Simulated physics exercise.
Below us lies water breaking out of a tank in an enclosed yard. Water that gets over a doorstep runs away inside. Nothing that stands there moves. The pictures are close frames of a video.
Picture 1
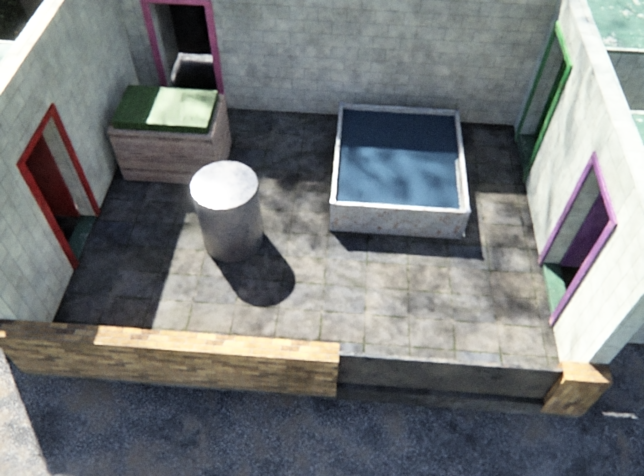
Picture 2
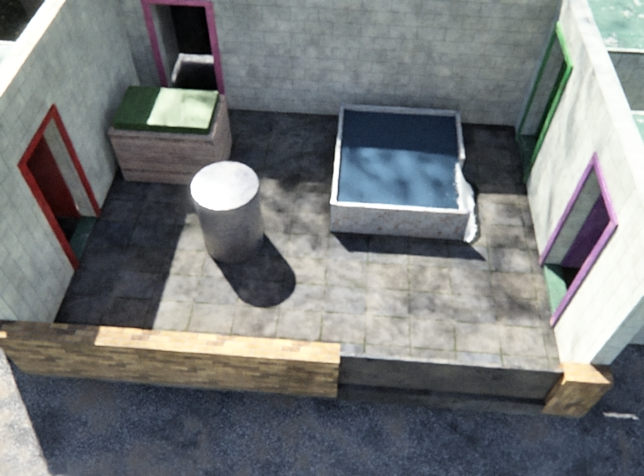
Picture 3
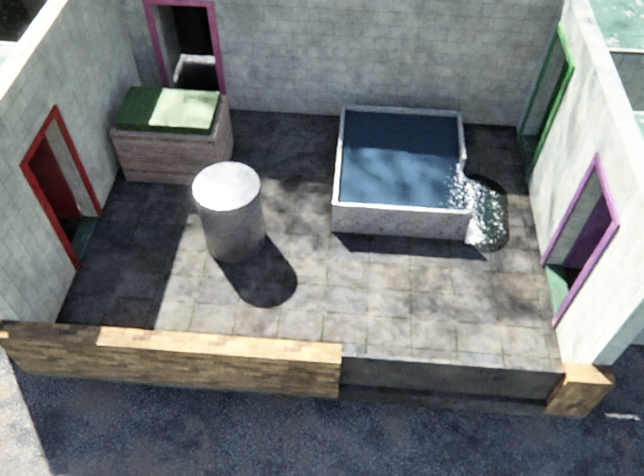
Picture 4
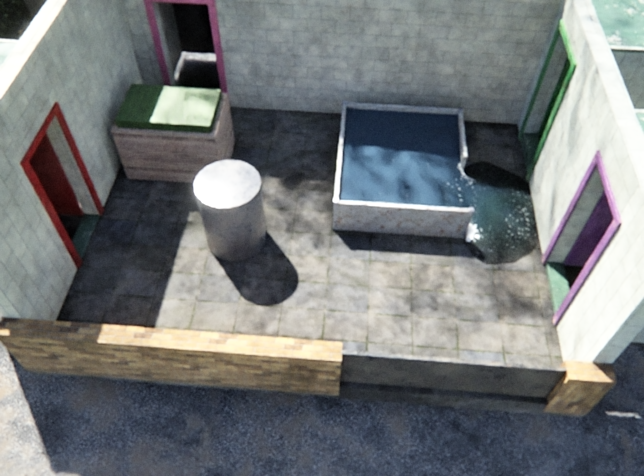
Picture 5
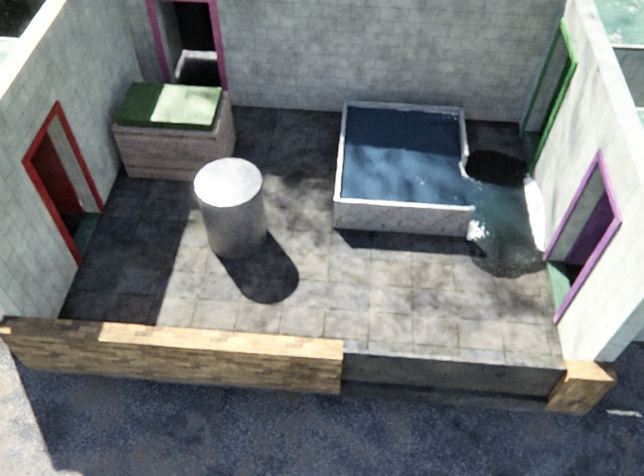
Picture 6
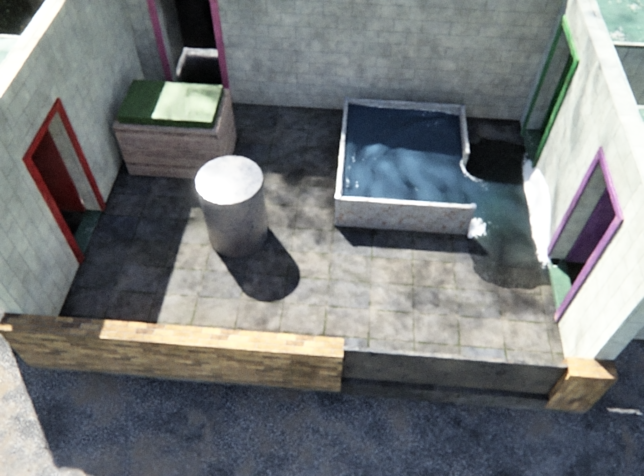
Water breaks through the right side of a pale-rimmed square tank in a walled, paved yard seen from above. A pale cylinder stands left of it, near a green-topped block, with a red-framed doorway at left and green and purple ones at right. The water bulges out, splashes onto the paving and spreads to the right-hand wall, while the view shifts very slightly.
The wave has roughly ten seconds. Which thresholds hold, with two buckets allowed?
In the end: The red door lets in a lot; the green door admits no more than that; the pink door lets in a lot; the purple door lets in a lot.
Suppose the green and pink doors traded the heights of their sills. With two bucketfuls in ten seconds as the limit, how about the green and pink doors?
In short: The green one takes more; the pink one keeps below it.
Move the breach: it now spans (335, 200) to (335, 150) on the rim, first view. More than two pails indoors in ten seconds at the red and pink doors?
My reading: Red door is over; pink door floods.
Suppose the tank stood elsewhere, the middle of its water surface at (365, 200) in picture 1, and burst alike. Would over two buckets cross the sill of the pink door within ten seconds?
Then: The pink door holds.
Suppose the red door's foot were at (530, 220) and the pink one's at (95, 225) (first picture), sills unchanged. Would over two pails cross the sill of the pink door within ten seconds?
In short: The pink door stays under.
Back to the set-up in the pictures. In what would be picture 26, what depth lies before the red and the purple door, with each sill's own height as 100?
About 0 and 130 per cent.
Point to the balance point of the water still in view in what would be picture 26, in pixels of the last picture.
Close to (434, 200).
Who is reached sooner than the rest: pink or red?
I say the pink one.
A moment on, water covers 15 % of the floor; the red door not reached, the green door wet at the sill, nothing in, the pink door not reached, the purple door under two buckets in.
Next, water covers 25 % of the floor; the red door not reached, the green door wet at the sill, nothing in, the pink door not reached, the purple door over two buckets in.
Then, water covers 40 % of the floor; the red door not reached, the green door wet at the sill, nothing in, the pink door not reached, the purple door over two buckets in.
Later, water covers 85 % of the floor; the red door under two buckets in, the green door under two buckets in, the pink door wet at the sill, nothing in, the purple door over two buckets in.
In the end, water covers 95 % of the floor; the red door over two buckets in, the green door under two buckets in, the pink door over two buckets in, the purple door over two buckets in.
